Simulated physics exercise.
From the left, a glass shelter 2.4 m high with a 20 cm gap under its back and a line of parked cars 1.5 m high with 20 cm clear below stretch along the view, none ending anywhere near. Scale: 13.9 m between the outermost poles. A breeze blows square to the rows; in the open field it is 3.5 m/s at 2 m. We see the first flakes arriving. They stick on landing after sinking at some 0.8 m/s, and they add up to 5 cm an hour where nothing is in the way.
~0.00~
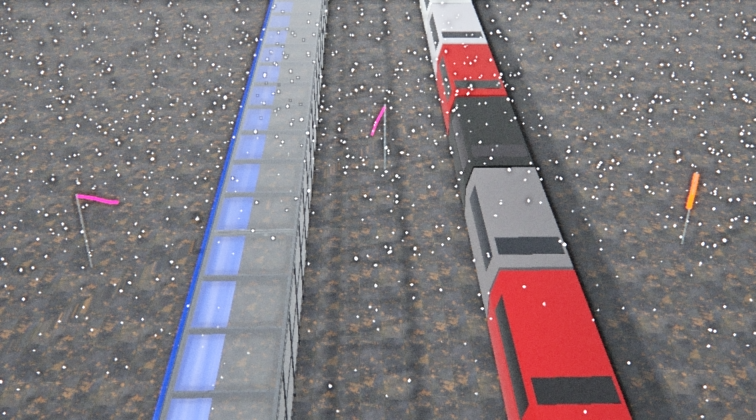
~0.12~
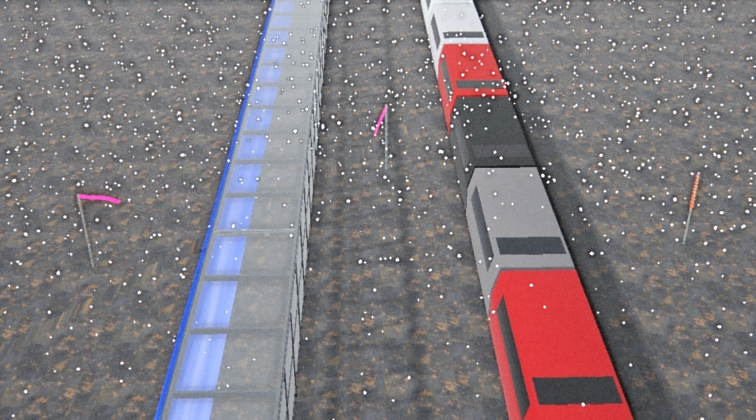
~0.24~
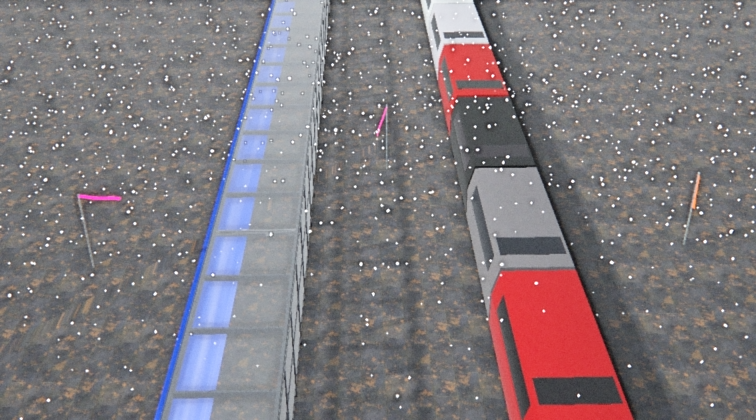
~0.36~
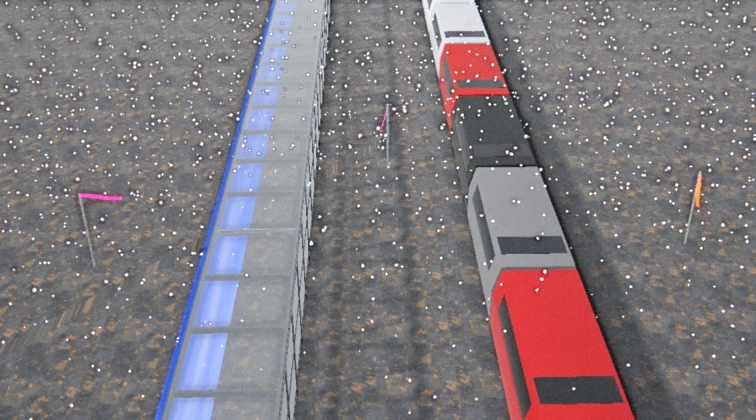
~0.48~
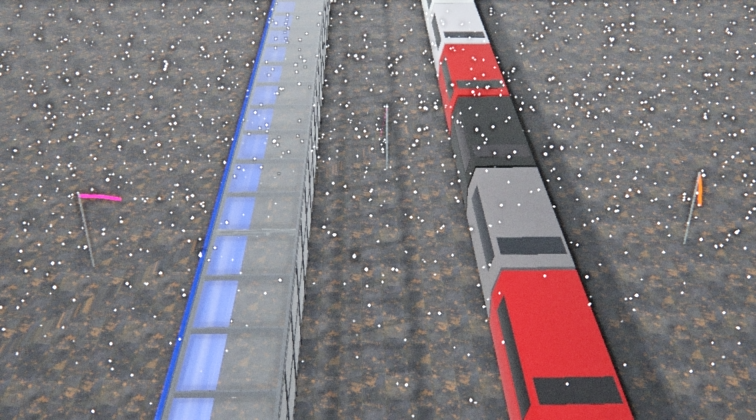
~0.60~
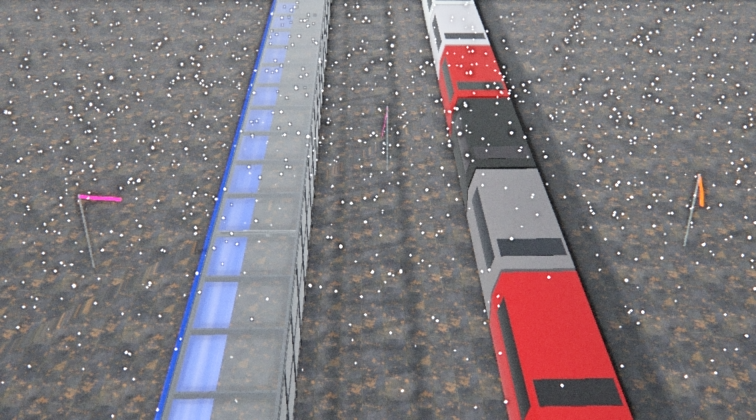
Snow blowing over a glass shelter and a row of parked cars, pink and orange ribbons fluttering on thin poles.
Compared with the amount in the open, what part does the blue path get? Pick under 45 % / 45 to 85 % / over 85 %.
The blue path gets above 85 % of the open amount.
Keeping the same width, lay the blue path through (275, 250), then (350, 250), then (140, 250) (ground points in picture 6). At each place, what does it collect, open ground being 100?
70 %, then 70 %, then 100 %.
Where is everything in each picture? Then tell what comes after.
The first picture shows the left ribbon ends at (118, 202), leaning 80 degrees to the right.
The second picture shows the right ribbon ends at (692, 208), hanging almost straight and the blue one passes (223, 249).
The third picture shows above the rows the flakes slant 85 degrees from upright, towards the right and the top of the glass shelter crosses (275, 130).
The fourth picture shows the left ribbon ends at (122, 198), leaning 85 degrees to the right and the blue one passes (237, 196).
The fifth picture shows the right ribbon ends at (700, 205), leaning 15 degrees to the right and above the rows the flakes slant 85 degrees from upright, towards the right.
The sixth picture shows the top of the line of parked cars crosses (504, 161).
10 minutes on, 10 mm on the blue path, 8 mm in the open.
30 minutes on, 30 mm on the blue path, 25 mm in the open.
60 minutes on, 59 mm on the blue path, 50 mm in the open, so the blue path has 118 % of the open amount; the left half of it has 118 %, the right half 119 %.
